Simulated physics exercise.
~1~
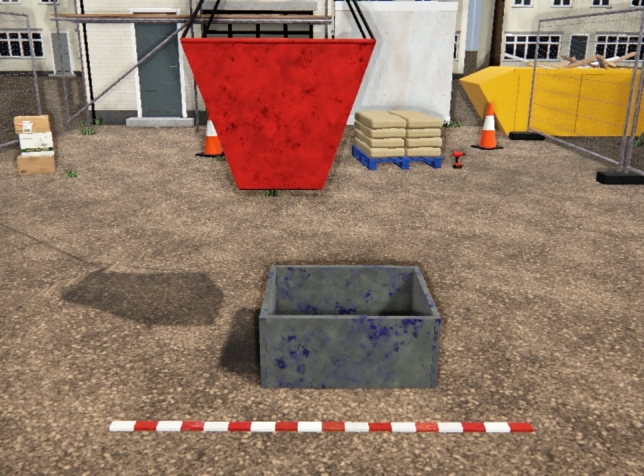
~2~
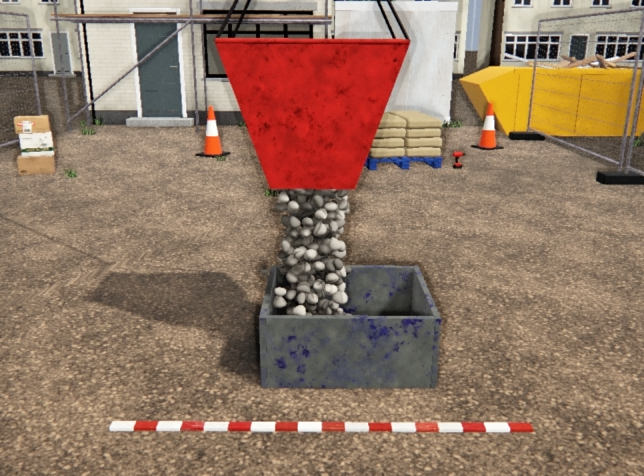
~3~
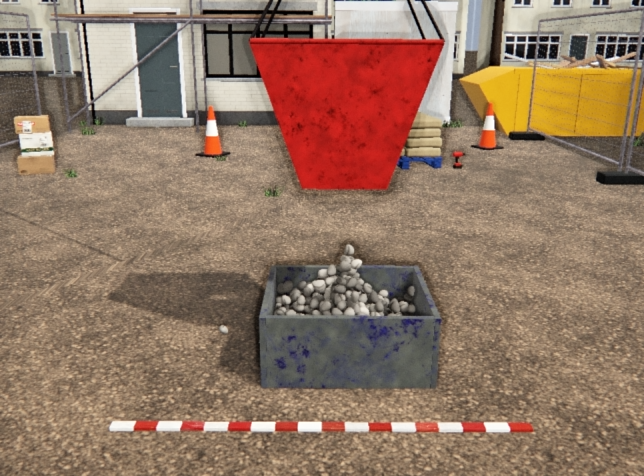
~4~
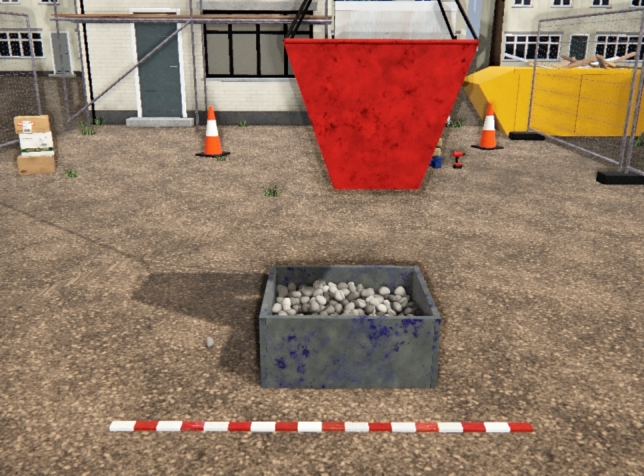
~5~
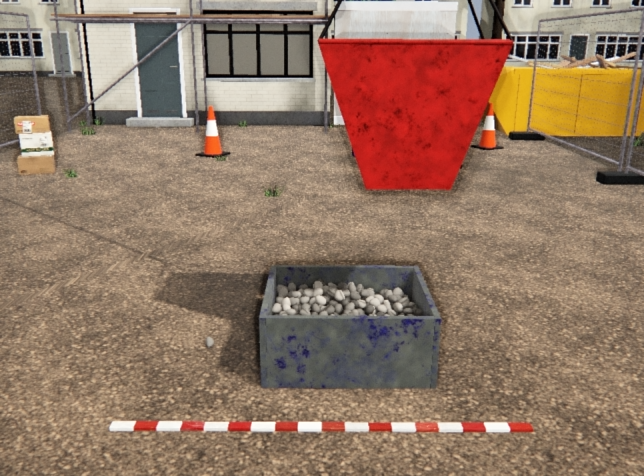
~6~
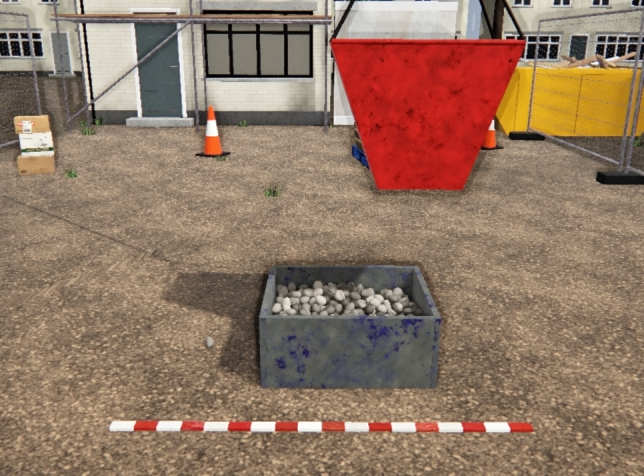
Red skip moving right above a building yard, dropping rounded grey stones into an open bin, leaving them heaped inside it.
